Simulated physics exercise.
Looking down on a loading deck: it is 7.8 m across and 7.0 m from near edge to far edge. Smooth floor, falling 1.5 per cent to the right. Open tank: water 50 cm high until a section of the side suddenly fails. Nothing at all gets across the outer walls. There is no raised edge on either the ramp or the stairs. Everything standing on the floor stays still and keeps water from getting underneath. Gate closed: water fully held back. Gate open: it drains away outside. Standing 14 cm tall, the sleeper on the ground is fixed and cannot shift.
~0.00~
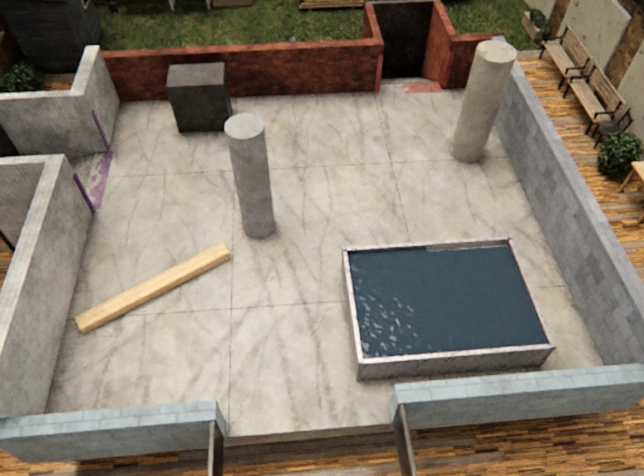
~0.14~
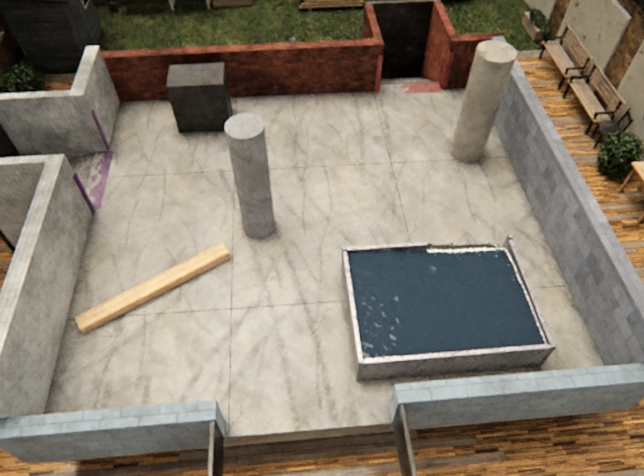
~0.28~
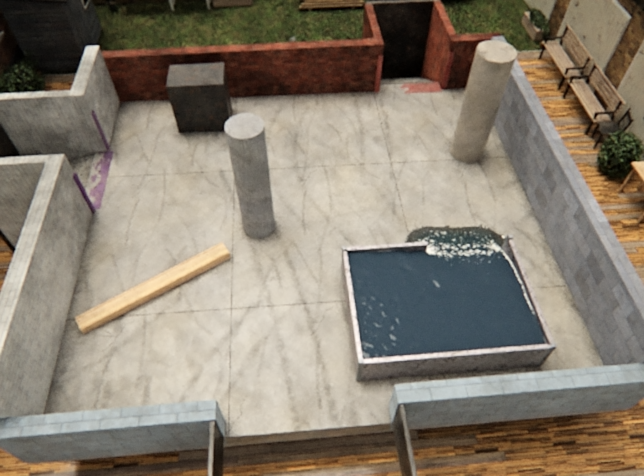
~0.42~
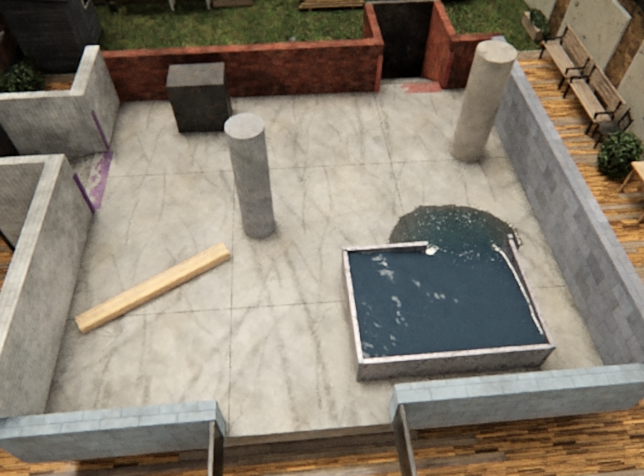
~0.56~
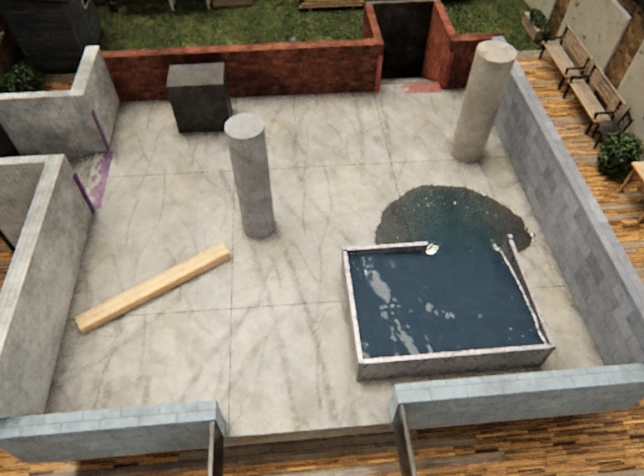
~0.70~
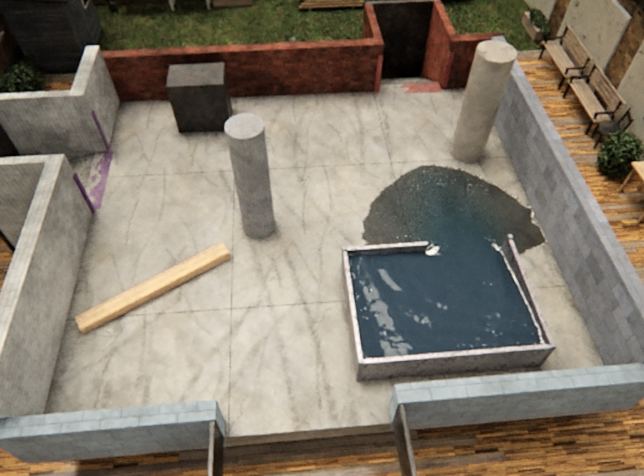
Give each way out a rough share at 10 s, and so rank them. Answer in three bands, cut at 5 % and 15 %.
Gateway less than 5 %, stair shaft (marked red) over 15 %, basement ramp (marked purple) less than 5 %.
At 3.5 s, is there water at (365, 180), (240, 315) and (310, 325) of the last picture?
Going through the three points: Awash, then not yet touched, then not yet touched.
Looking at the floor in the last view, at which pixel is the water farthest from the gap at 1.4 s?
That would be close to (424, 102).
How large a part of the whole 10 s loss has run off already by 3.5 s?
By that point, around 30 percent.
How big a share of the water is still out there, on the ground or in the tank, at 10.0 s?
Roughly 72 per cent is still there.
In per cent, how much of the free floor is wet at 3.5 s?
Around 35 per cent wet.
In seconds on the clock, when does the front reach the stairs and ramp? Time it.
Stairs 1.6 s, ramp not within the 10 s.
After 1.4 s water covers 20 % of the floor and is deepest (32 cm) near (477, 257); gone so far, the gateway 0 %, the stair shaft (marked red) 0 %, the basement ramp (marked purple) 0 %.
After 2.2 s water covers 30 % of the floor and is deepest (32 cm) near (501, 164); gone so far, the gateway 0 %, the stair shaft (marked red) 1 %, the basement ramp (marked purple) 0 %.
After 3.5 s water covers 35 % of the floor and is deepest (22 cm) near (479, 95); gone so far, the gateway 0 %, the stair shaft (marked red) 8 %, the basement ramp (marked purple) 0 %.
After 6.0 s water covers 45 % of the floor and is deepest (14 cm) near (473, 165); gone so far, the gateway 0 %, the stair shaft (marked red) 18 %, the basement ramp (marked purple) 0 %.
After 10.0 s water covers 65 % of the floor and is deepest (11 cm) near (476, 90); gone so far, the gateway 0 %, the stair shaft (marked red) 28 %, the basement ramp (marked purple) 0 %.
